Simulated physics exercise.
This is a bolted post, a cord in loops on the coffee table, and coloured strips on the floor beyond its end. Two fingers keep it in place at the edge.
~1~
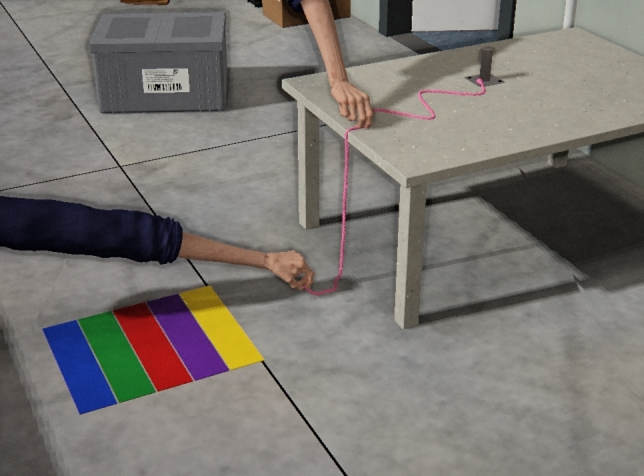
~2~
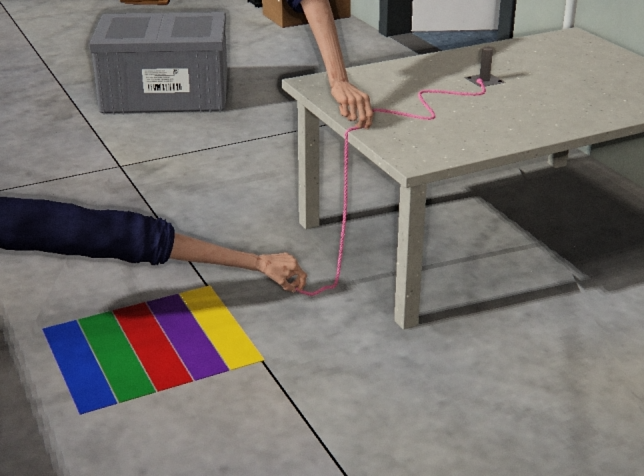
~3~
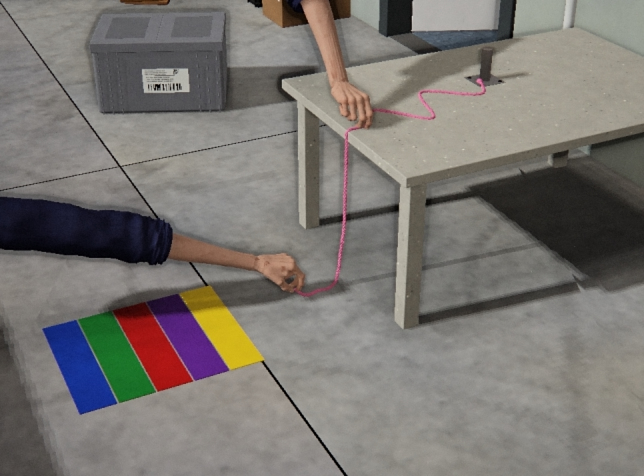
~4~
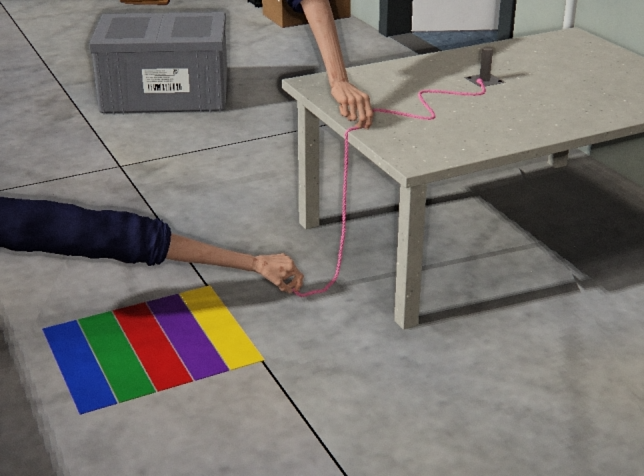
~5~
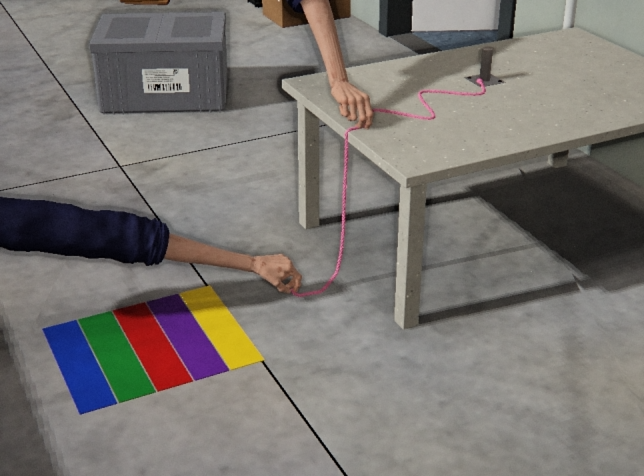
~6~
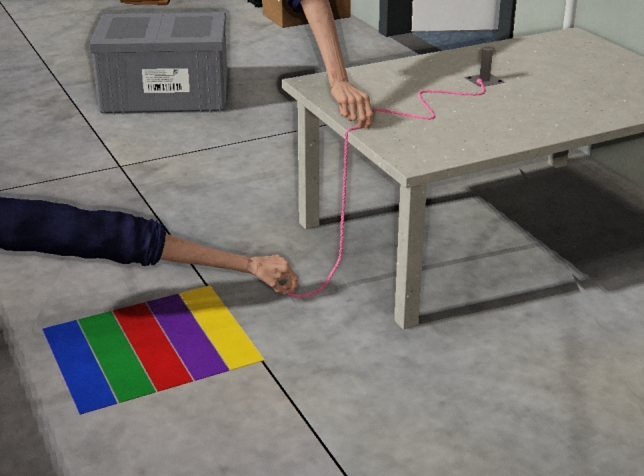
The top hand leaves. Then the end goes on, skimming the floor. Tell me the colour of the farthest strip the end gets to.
The farthest it gets is blue.
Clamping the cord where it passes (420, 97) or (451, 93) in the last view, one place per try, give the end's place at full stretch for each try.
About (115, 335) and (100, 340).
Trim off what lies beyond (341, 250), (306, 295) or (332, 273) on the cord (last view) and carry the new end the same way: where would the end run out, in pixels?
Roughly at (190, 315) for the first, (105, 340) for the second and (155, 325) for the third.
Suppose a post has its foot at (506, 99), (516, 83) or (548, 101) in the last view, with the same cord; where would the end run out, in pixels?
You'd get roughly (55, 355), (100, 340) and (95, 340), one for each try.
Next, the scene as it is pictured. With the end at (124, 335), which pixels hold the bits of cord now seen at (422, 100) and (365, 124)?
The two spots arrive at (385, 105) and (305, 199).
A little later, end near (124, 335); over green.
Next, end near (90, 344); over blue.
When it is tight, end near (70, 349); over blue. It gets as far as the blue strip.
